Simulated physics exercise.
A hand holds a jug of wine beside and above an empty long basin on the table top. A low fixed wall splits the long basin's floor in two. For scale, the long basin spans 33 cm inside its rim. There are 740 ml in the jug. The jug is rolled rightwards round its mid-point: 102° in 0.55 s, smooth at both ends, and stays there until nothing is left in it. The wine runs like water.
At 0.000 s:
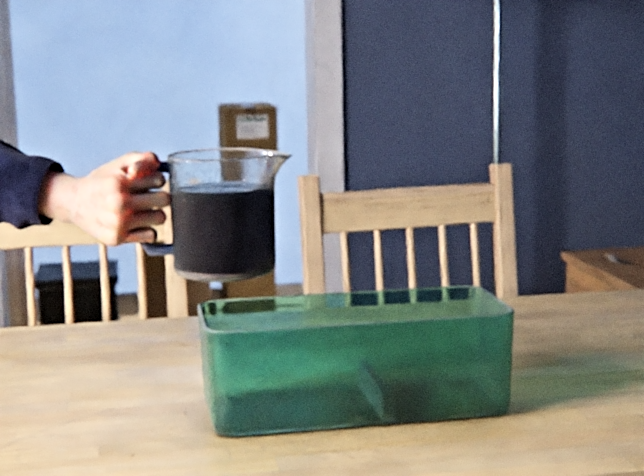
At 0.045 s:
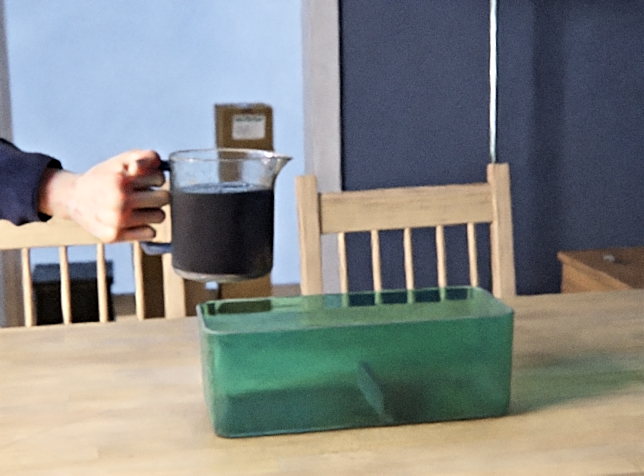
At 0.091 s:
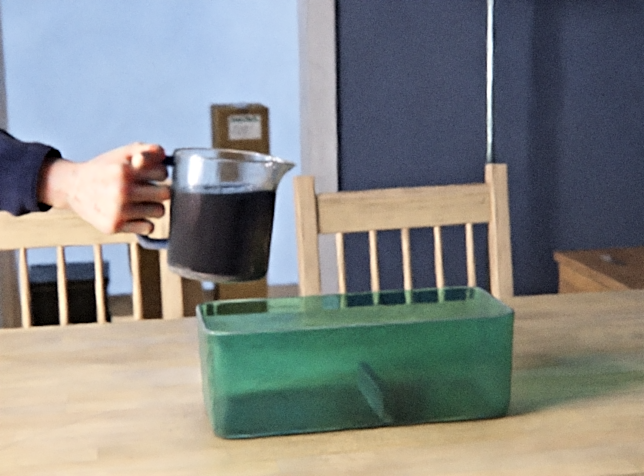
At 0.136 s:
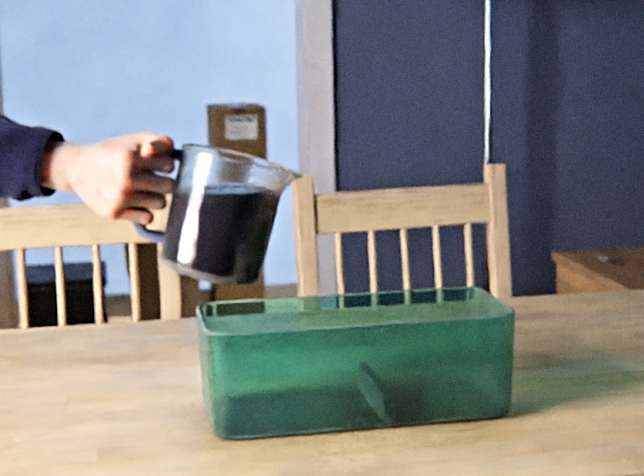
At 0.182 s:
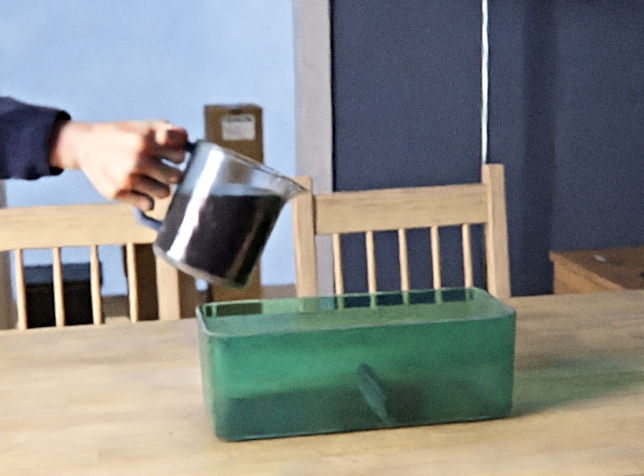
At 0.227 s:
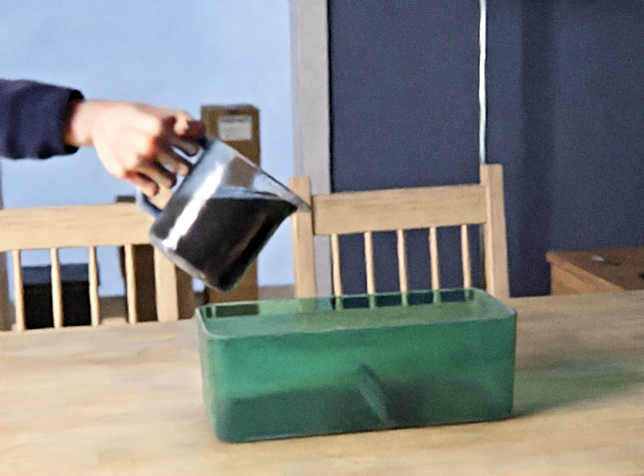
A hand holding a glass jug of dark liquid tilts it steadily rightwards above a long green basin on a wooden table.
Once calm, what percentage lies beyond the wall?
About 18 per cent.
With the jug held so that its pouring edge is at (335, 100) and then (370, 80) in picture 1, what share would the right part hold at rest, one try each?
In turn about 75 and 70 per cent.
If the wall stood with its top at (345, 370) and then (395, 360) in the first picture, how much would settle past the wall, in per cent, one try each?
In turn about 45 and 5 per cent.
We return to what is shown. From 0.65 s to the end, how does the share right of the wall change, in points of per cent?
The share moves up, by some 16 per cent.
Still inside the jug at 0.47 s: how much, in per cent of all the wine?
Some 64 per cent.
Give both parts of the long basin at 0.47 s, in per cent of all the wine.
Near 16 on the left, 0 on the right.
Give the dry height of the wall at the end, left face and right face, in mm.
Left about 6 mm, right about 22 mm.
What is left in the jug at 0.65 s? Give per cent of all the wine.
Some 20 per cent.
By 0.47 s the tilt is 97° and 63 per cent is still to pour, 16 is left of the wall and 0 right of it.
By 0.65 s the tilt is 102° and 21 per cent is still to pour, 62 is left of the wall and 2 right of it.
By 0.84 s the tilt is 102° and 6 per cent is still to pour, 77 is left of the wall and 5 right of it.
By 1.05 s the tilt is 102° and 1 per cent is still to pour, 83 is left of the wall and 9 right of it.
At rest 76 per cent lies left of the wall, 18 right of it and 7 outside.
